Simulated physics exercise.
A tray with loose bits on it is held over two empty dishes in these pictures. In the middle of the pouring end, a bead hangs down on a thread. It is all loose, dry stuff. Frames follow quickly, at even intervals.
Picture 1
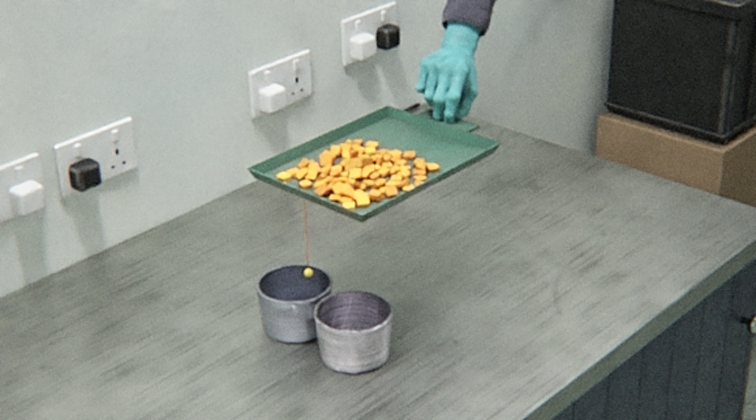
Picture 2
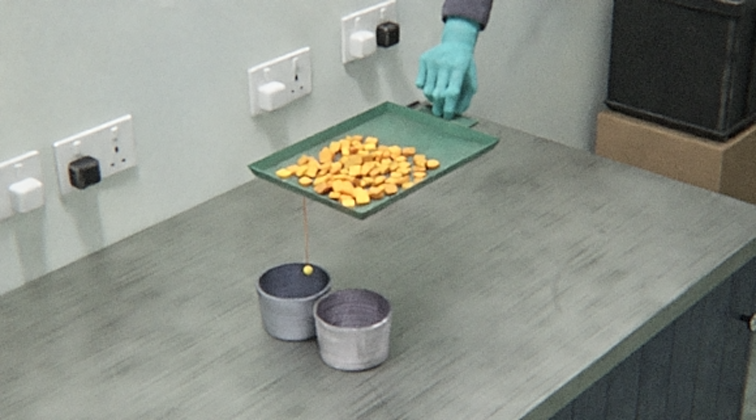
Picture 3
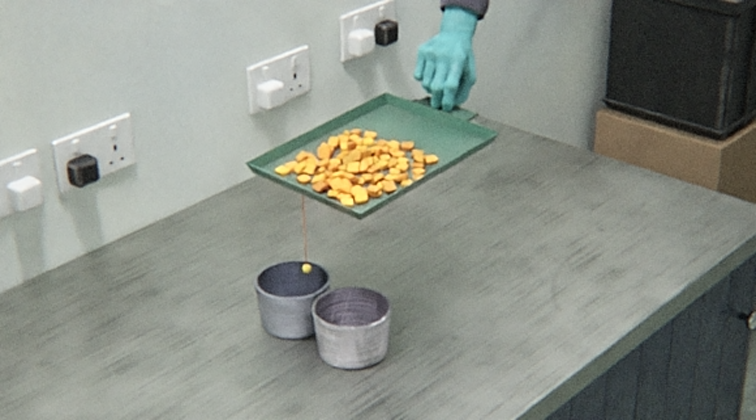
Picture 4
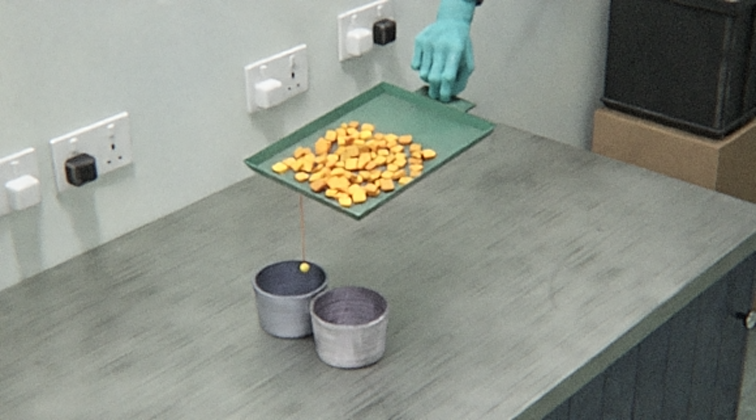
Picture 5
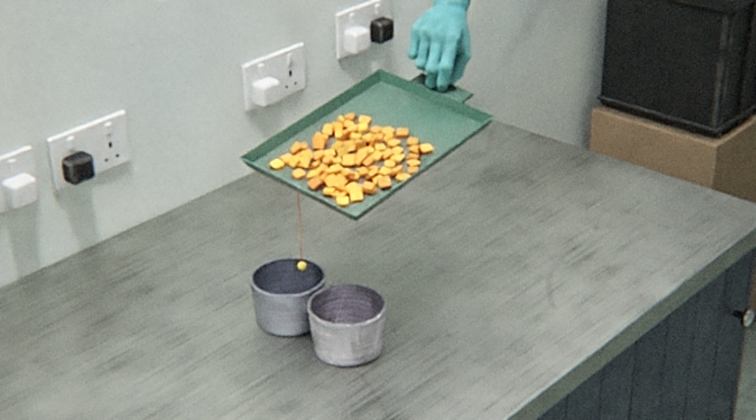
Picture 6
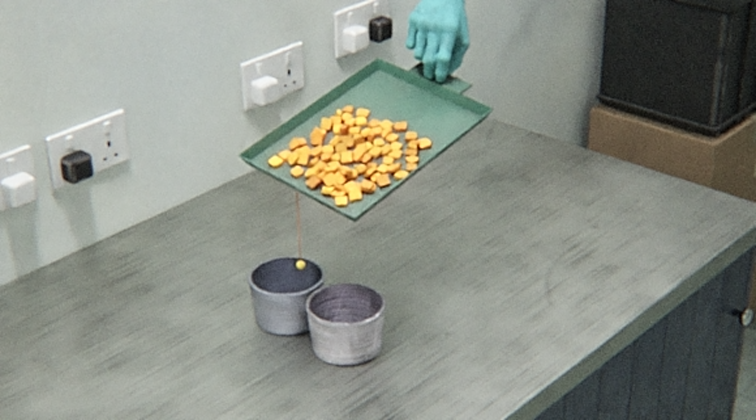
A green tray, held by a teal-gloved hand, slants over a grey worktop seen from above at an angle, with wall sockets behind. Orange-yellow crackers lie heaped on it, and a yellow bead hangs on a thread from its near end, above two empty grey dishes standing side by side. The hand gradually raises the far end, steepening the tray, while the camera drifts very slightly right and down.
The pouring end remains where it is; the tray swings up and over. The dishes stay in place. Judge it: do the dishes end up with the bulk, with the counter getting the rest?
Yes, the dishes get the bulk.
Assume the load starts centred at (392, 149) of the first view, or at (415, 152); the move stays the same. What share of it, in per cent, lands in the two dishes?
First try 80 %, second try 90 %.
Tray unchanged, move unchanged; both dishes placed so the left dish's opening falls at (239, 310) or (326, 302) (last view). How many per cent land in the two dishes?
The first try gives 0 per cent, the second 90 per cent.
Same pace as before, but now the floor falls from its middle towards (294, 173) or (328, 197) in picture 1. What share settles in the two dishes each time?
The first gives 20 %, the second 50 %.
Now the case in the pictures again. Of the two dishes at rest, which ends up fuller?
The one to the right.
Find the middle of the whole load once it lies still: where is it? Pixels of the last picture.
Near pixel (347, 337).
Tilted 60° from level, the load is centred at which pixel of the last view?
In the last view, the load is centred near (342, 185).
Soon, tray tipped steeply; nearly all on the tray; a stray few in the air.
A while on, tray tipped right over; most in the right dish; a stray few in the left dish; a small part outside both; a small part in the air.
Towards the end, tray tipped past a quarter turn; most in the right dish; a stray few in the left dish; a small part outside both.
Finally, tray tipped past a quarter turn; most in the right dish; a stray few in the left dish; a small part outside both.
